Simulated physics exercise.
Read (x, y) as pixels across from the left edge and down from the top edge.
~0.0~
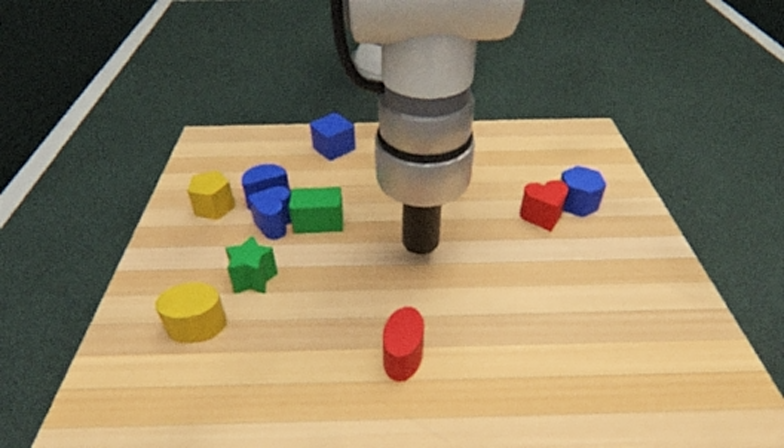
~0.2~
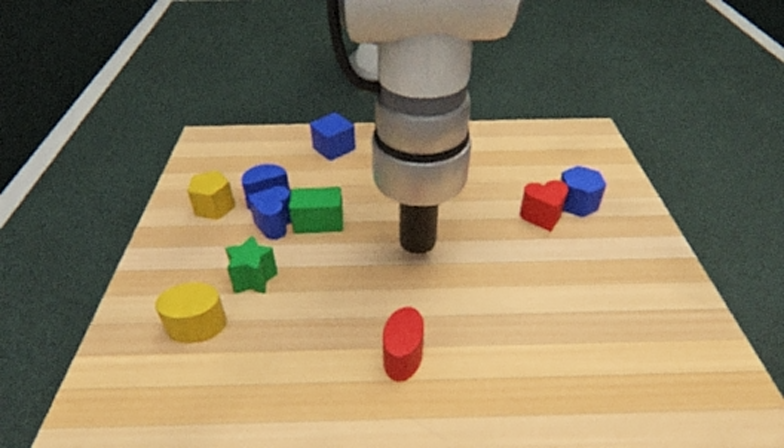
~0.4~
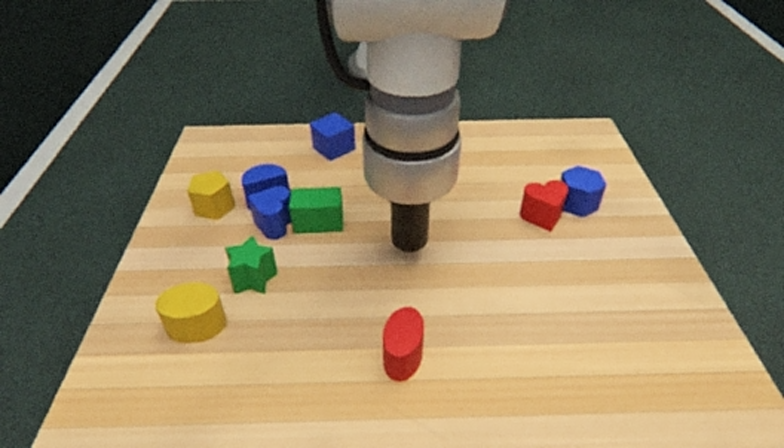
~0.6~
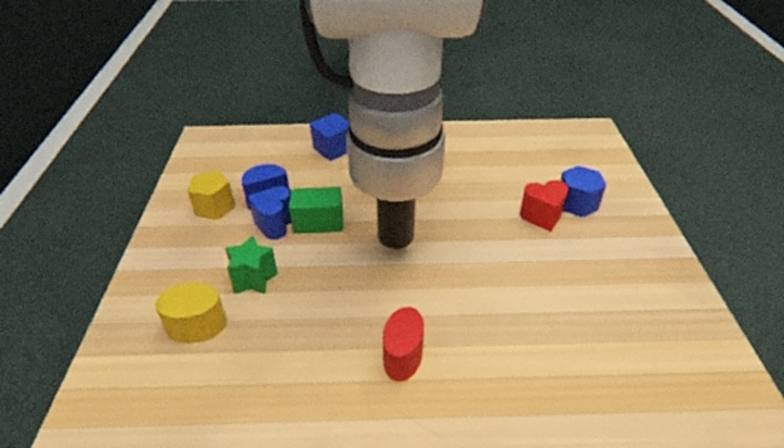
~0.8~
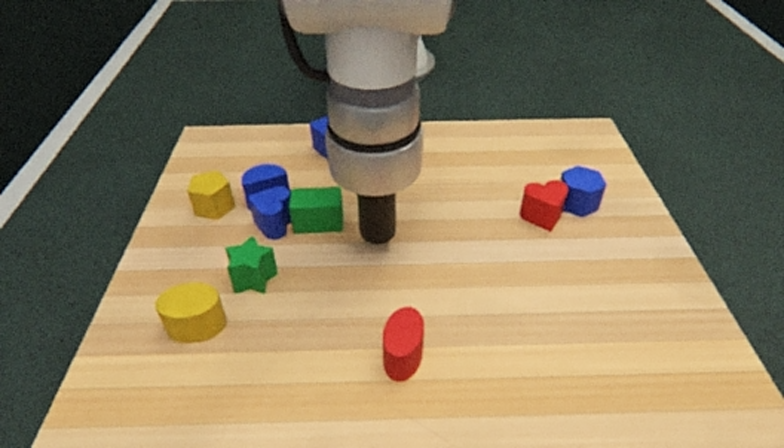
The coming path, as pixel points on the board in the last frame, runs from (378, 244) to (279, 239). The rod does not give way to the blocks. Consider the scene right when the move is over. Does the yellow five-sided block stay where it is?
Yes, it checks out.
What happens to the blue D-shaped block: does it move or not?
Once the rod is done, the blue D-shaped block remains in the old spot.
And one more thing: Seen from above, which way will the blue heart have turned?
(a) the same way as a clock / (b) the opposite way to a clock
Letter a.
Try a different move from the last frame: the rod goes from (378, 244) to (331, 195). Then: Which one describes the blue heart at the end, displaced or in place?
In the end it has been moved.
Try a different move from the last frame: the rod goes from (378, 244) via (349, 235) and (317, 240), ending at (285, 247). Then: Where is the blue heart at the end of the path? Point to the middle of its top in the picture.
It is at (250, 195).
What follows on the original path. One third of the way, rod (343, 231); nothing pushed yet.
Two thirds of the way, rod (309, 230); green oblong (314, 193).
At the end, rod (276, 228); yellow five-sided block still; blue D-shaped block still; blue heart (258, 195), turned 30° clockwise; green oblong (313, 192).
